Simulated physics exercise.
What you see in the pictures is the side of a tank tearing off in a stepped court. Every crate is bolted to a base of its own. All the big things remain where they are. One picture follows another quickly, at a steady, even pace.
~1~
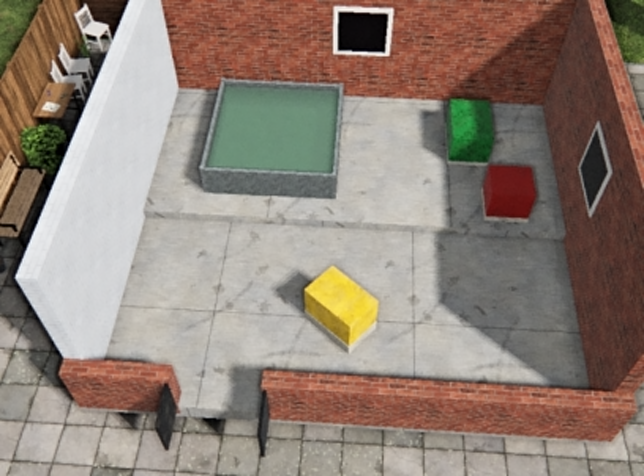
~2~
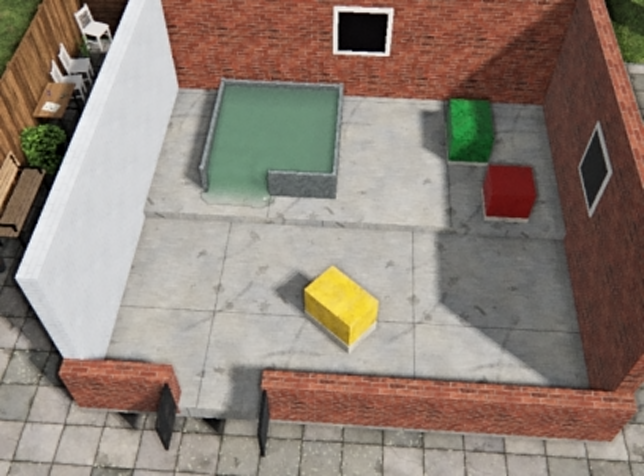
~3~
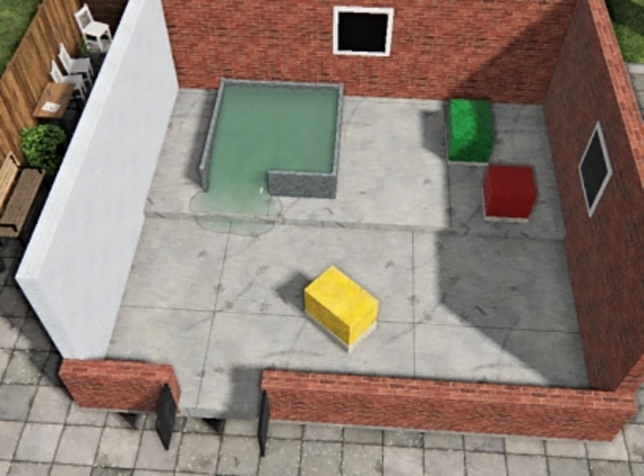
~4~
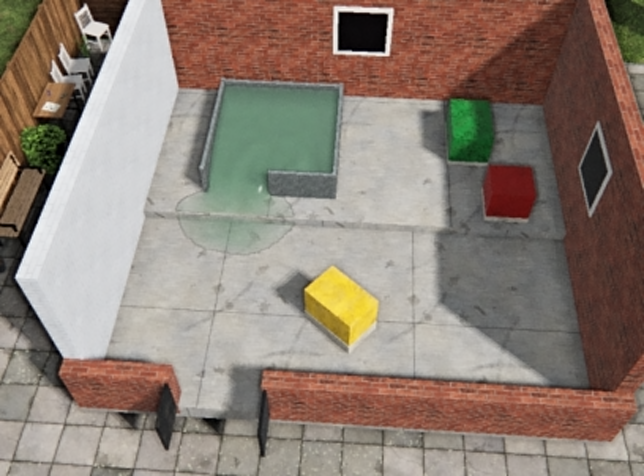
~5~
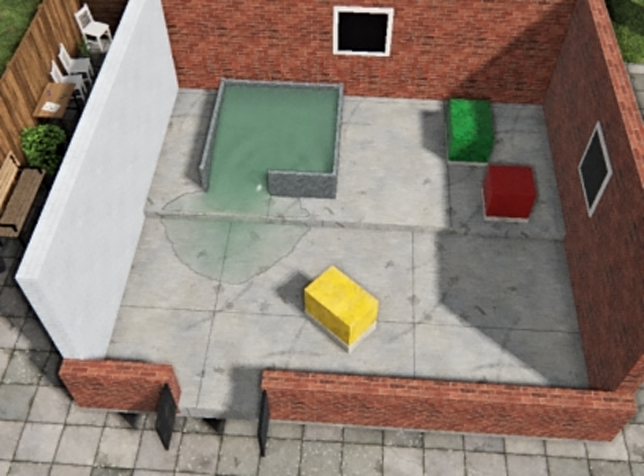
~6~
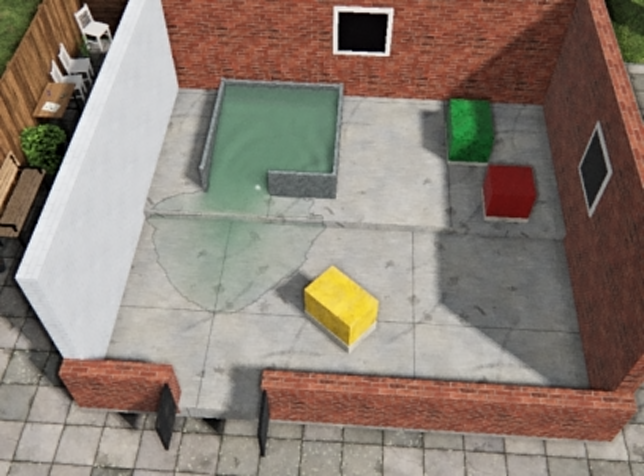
In a walled courtyard, part of a raised tank's front side breaks away and greenish water spreads across the paving, left of a yellow block.
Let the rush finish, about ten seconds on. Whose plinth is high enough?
My prediction: Red crate: Clear, yellow crate: Clear, green crate: Clear.
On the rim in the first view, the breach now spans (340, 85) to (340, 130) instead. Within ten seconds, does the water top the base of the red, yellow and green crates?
Then the red crate gets flooded, the yellow crate is untouched and the green crate gets flooded.
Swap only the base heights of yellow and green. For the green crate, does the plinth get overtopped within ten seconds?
The green crate stays clear.
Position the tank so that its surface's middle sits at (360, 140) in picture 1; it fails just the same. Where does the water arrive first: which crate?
I say the crate marked yellow.
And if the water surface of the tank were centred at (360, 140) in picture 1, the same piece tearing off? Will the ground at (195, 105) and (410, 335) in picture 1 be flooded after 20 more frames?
Taking the spots in order: Bare, swamped.
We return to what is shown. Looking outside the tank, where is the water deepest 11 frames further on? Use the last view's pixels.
Approximate pixel: (111, 385).
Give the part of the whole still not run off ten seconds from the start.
Close to 68 in a hundred.
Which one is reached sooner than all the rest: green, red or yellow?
The one in yellow, then.
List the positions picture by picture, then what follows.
In the first frame, still water in the water tank at (276, 128).
In the second frame, water pours out at (238, 186) and has run to (206, 196).
In the third frame, the front is at (195, 209), out from the gap at (239, 186).
In the fourth frame, the front is at (245, 251), out from the gap at (239, 186).
In the fifth frame, water pours out at (239, 186) and has run to (240, 279).
In the sixth frame, water pours out at (239, 186) and has run to (232, 308).
A moment on, water covers 25 % of the floor; the red crate not reached, the yellow crate water round its plinth, the green crate not reached.
Next, water covers 30 % of the floor; the red crate not reached, the yellow crate water round its plinth, the green crate not reached.
Then, water covers 35 % of the floor; the red crate not reached, the yellow crate water round its plinth, the green crate not reached.
Later, water covers 45 % of the floor; the red crate not reached, the yellow crate water round its plinth, the green crate not reached.
In the end, water covers 55 % of the floor; the red crate stayed above the water, the yellow crate stayed above the water, the green crate stayed above the water.
